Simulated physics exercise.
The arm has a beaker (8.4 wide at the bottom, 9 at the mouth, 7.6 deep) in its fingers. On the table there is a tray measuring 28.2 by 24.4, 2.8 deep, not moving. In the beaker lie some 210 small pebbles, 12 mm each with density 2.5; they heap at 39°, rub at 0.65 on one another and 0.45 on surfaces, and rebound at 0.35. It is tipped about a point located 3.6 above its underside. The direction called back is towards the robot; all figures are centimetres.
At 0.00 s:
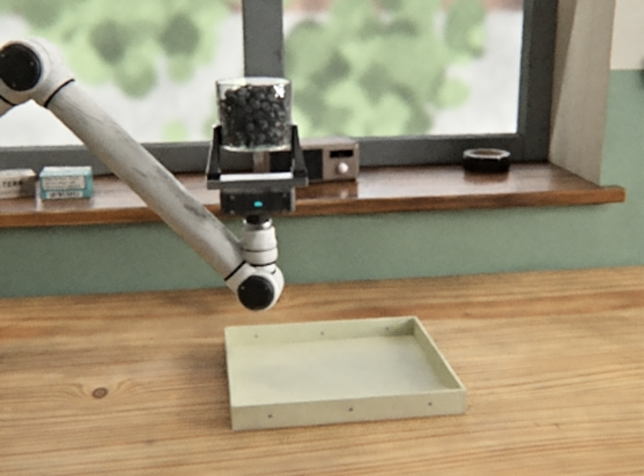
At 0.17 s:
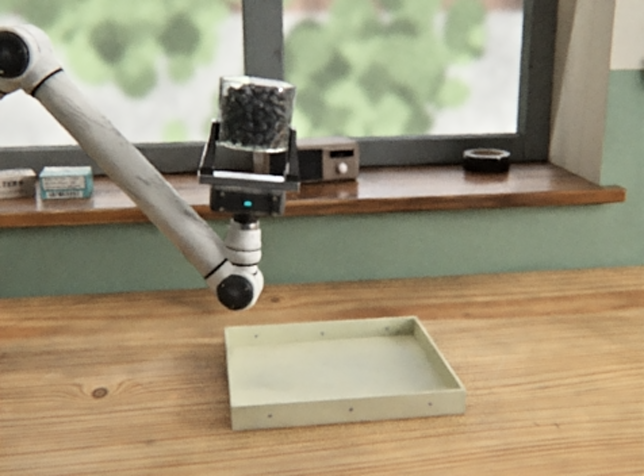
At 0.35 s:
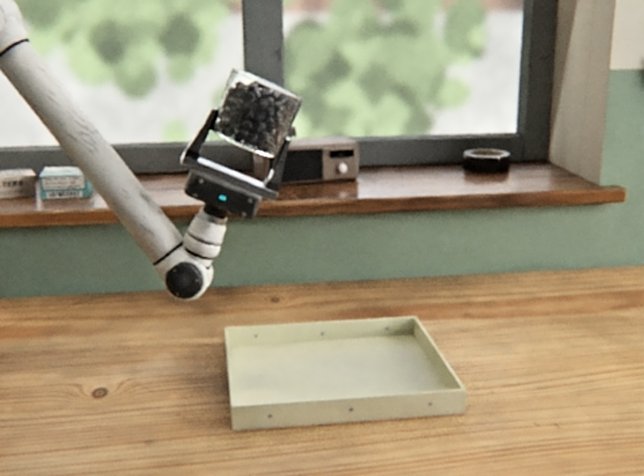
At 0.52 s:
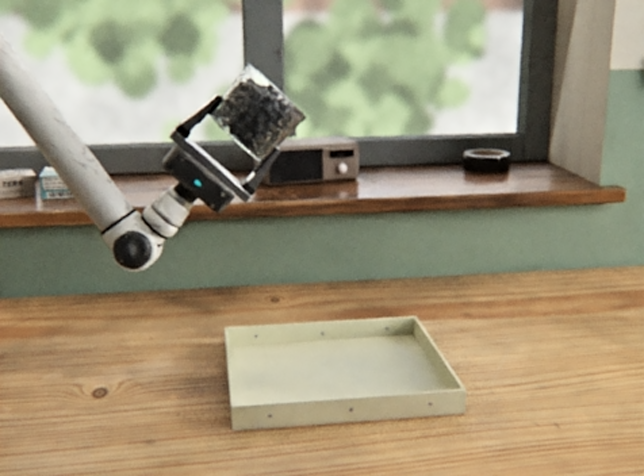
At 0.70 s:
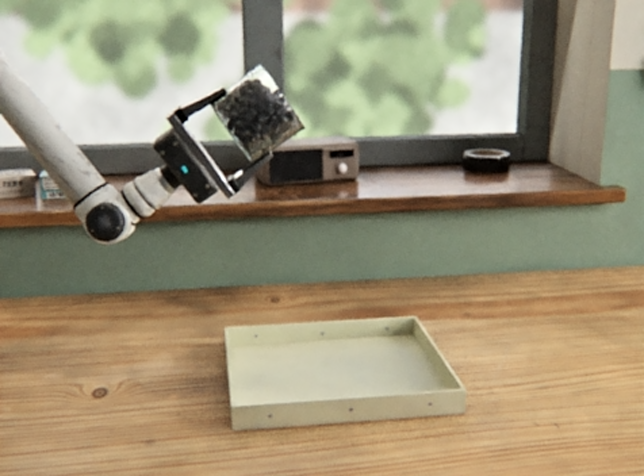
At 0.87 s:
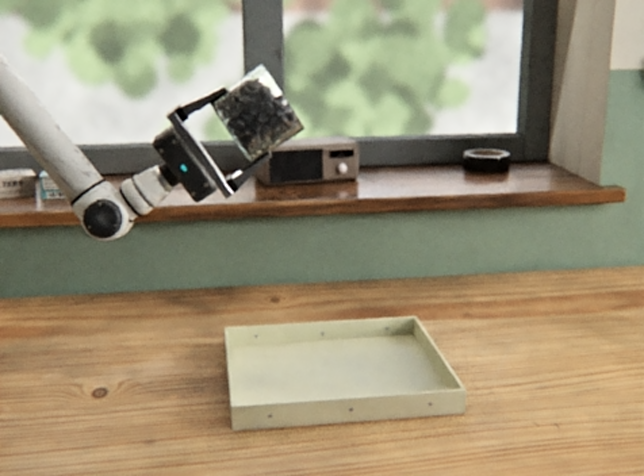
Above a wooden table with a tray, a robot arm tilts a beaker of dark pebbles.
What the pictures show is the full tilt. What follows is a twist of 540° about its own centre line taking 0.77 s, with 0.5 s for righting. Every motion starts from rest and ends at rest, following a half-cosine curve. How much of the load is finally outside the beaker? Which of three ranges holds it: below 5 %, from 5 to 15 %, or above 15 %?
It lands in the range below 5 %.
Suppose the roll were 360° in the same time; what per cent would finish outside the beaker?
It would be roughly 0 percent.
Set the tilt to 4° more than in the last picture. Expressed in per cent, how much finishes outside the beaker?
The share would be around 0 per cent.
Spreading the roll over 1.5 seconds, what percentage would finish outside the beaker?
In that case around 0 percent.
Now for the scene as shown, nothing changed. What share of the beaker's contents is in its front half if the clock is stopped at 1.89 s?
Roughly 50 per cent.
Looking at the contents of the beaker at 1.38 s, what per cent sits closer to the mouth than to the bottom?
Close to 50 per cent lies in the mouth half.
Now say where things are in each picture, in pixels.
Beaker middle at (255, 114), upright; upper third of the load around (256, 101), from x 225 to 285, top at y 85; 213 in the beaker, in the first frame.
Beaker middle at (255, 115), tipped 7°; upper third of the load around (258, 100), from x 225 to 290, top at y 85, in the second frame.
Beaker middle at (256, 115), tipped 24°; upper third of the load around (253, 101), from x 220 to 295, top at y 90, in the third frame.
Beaker middle at (256, 115), tipped 44°; upper third of the load around (252, 101), from x 220 to 295, top at y 85, in the fourth frame.
Beaker middle at (256, 115), tipped 56°; upper third of the load around (252, 101), from x 220 to 295, top at y 85, in the fifth frame.
Beaker middle at (256, 115), tipped 57°; upper third of the load around (252, 101), from x 220 to 290, top at y 85; 213 in the beaker, in the sixth frame.
After 1.38 s, tipped 57°, highest piece 41 above the table; 212 in the beaker, 1 in flight or on a rim.
After 1.89 s, tipped 29°, highest piece 40 above the table; 212 in the beaker, 1 in the tray.
After 2.34 s, upright, highest piece 39 above the table; 212 in the beaker, 1 in the tray.
After 3.04 s, upright, highest piece 39 above the table; 212 in the beaker, 1 in the tray.
At rest, 212 in the beaker, 1 in the tray. That is 0 % outside the beaker.
